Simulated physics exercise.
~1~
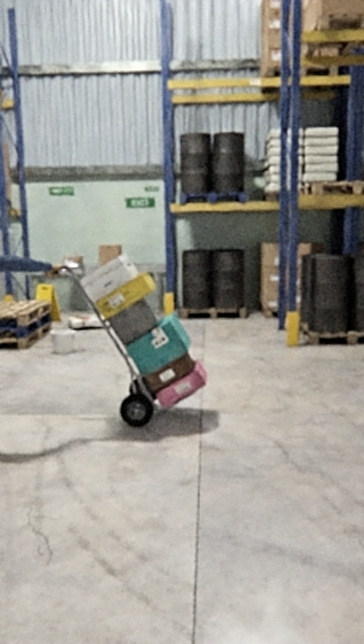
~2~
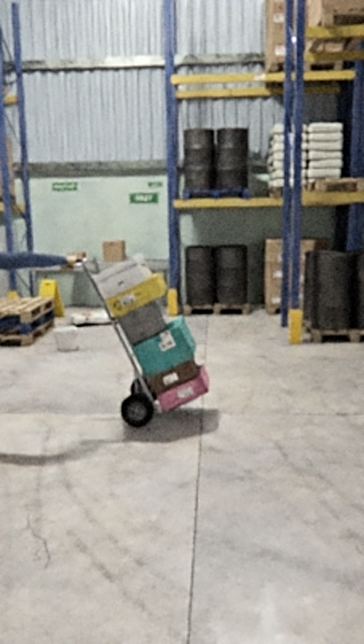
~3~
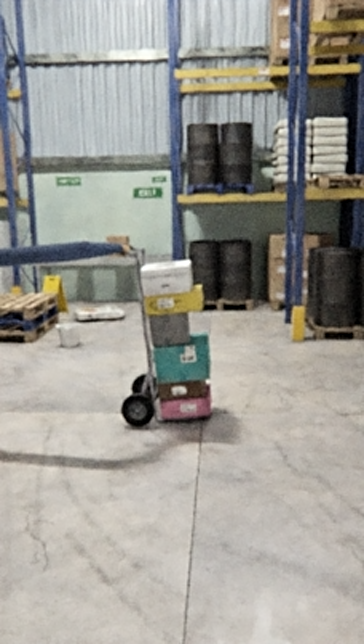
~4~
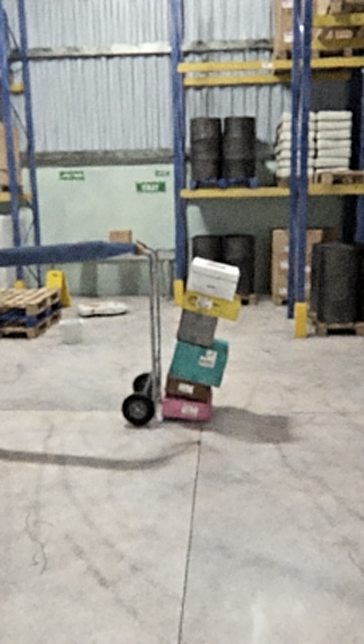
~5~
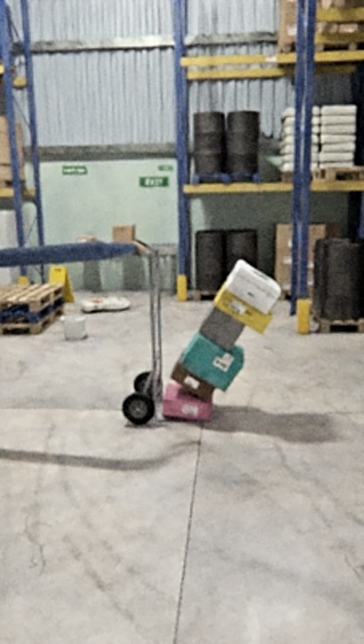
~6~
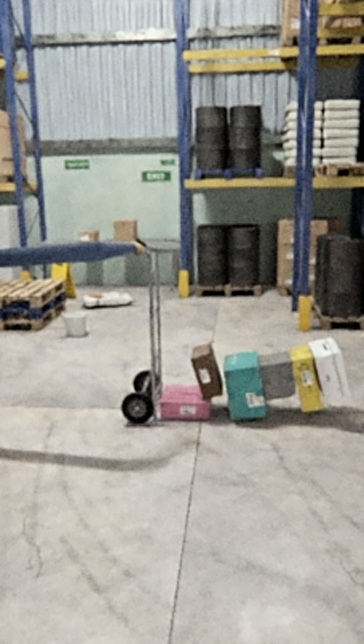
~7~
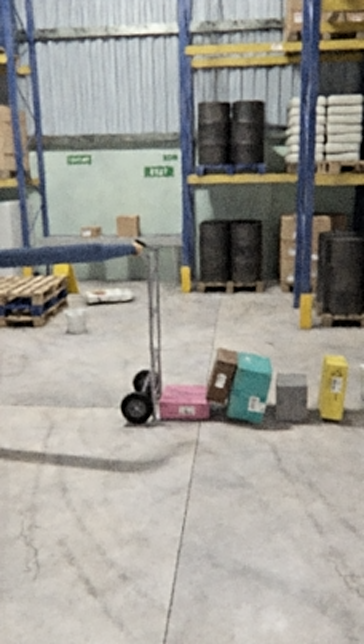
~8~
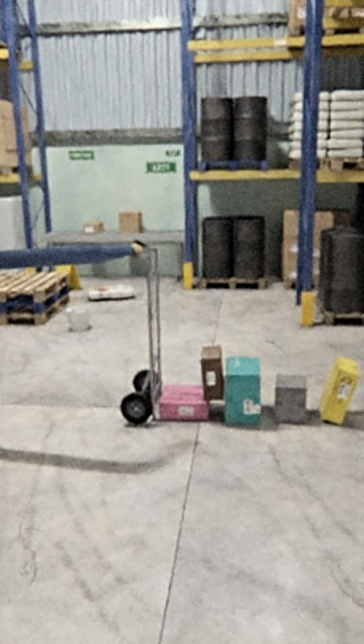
The clip opens in a warehouse, where a blue-sleeved arm holds a hand truck tilted back to the left, loaded with six stacked boxes, pink at the bottom and white on top. The arm swings the truck upright and holds it there. The untied stack keeps going, bending to the right, with the white and yellow boxes leading the fall. The grey and turquoise ones follow them to the floor, and the brown one tips over. At the end the white box is out of view, turquoise, grey and a slanting yellow box trail rightward, and the brown one rests on its side by the pink box, still at the truck's base.
